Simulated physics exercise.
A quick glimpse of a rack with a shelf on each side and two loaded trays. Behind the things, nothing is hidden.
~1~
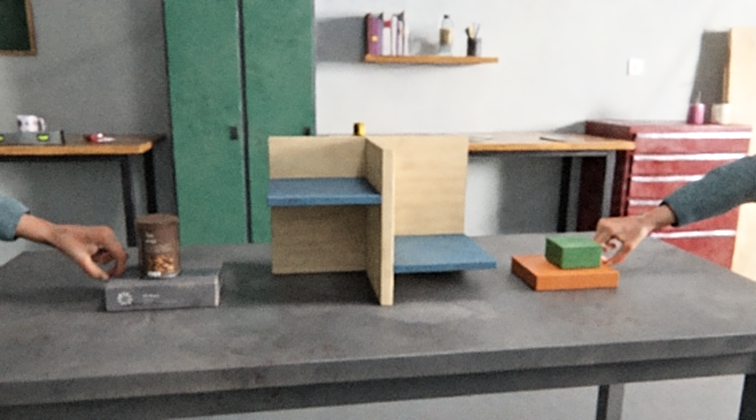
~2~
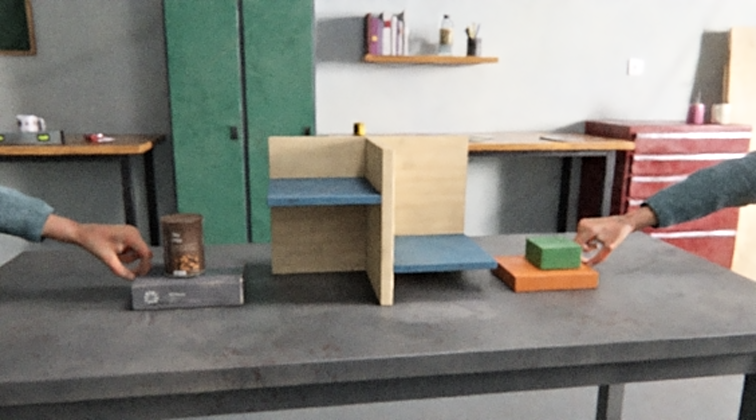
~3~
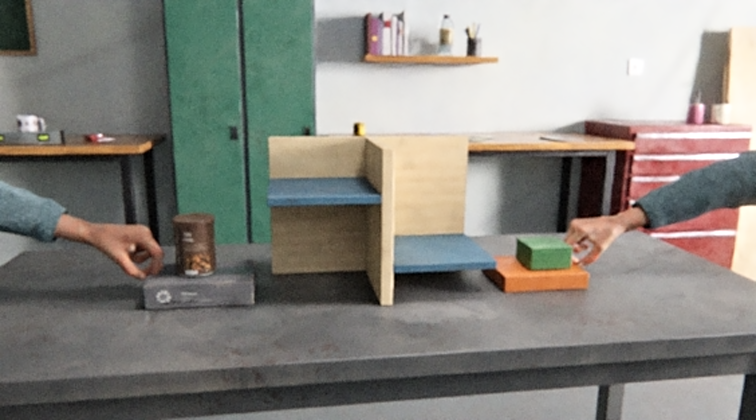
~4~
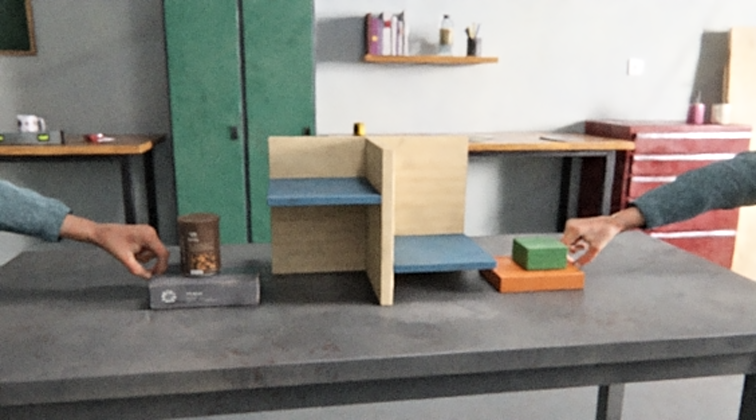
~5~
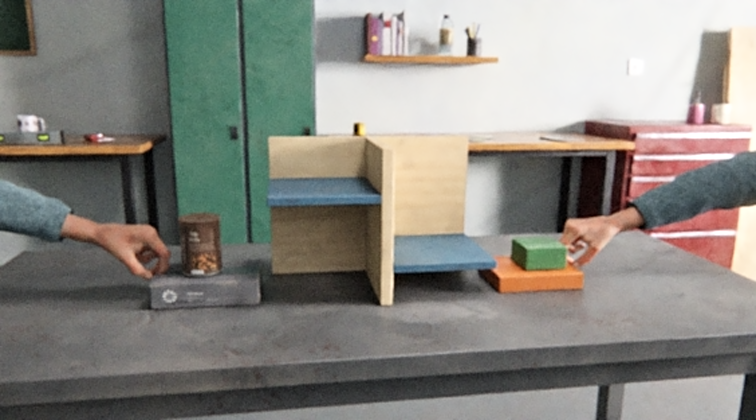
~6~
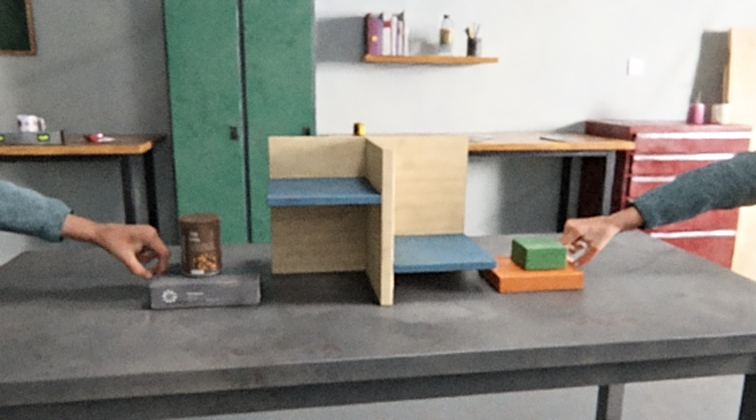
A grey box carrying a brown tin and an orange tray carrying a green block slide inward across a dark table, each pushed by a hand, toward a wooden rack with blue shelves. The movement slows, then both loads sit still beside the rack with the hands still at them.
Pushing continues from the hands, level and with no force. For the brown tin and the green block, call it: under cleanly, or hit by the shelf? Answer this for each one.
Call: Brown tin, under cleanly; green block, hit.
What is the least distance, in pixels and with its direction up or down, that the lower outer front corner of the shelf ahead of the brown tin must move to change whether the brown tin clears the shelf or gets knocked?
You'd need to go down by close to 24 pixels.
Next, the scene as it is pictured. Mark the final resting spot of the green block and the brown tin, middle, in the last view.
In the last picture, the green block sits at (497, 262) while the brown tin sits at (313, 241).
Then, 1.18 s past the last view, brown tin riding along near (270, 243); green block pushed back on its carrier near (500, 255).
Finally, the brown tin rides in untouched, near (313, 241); the green block gets scraped off its spot, near (497, 263).
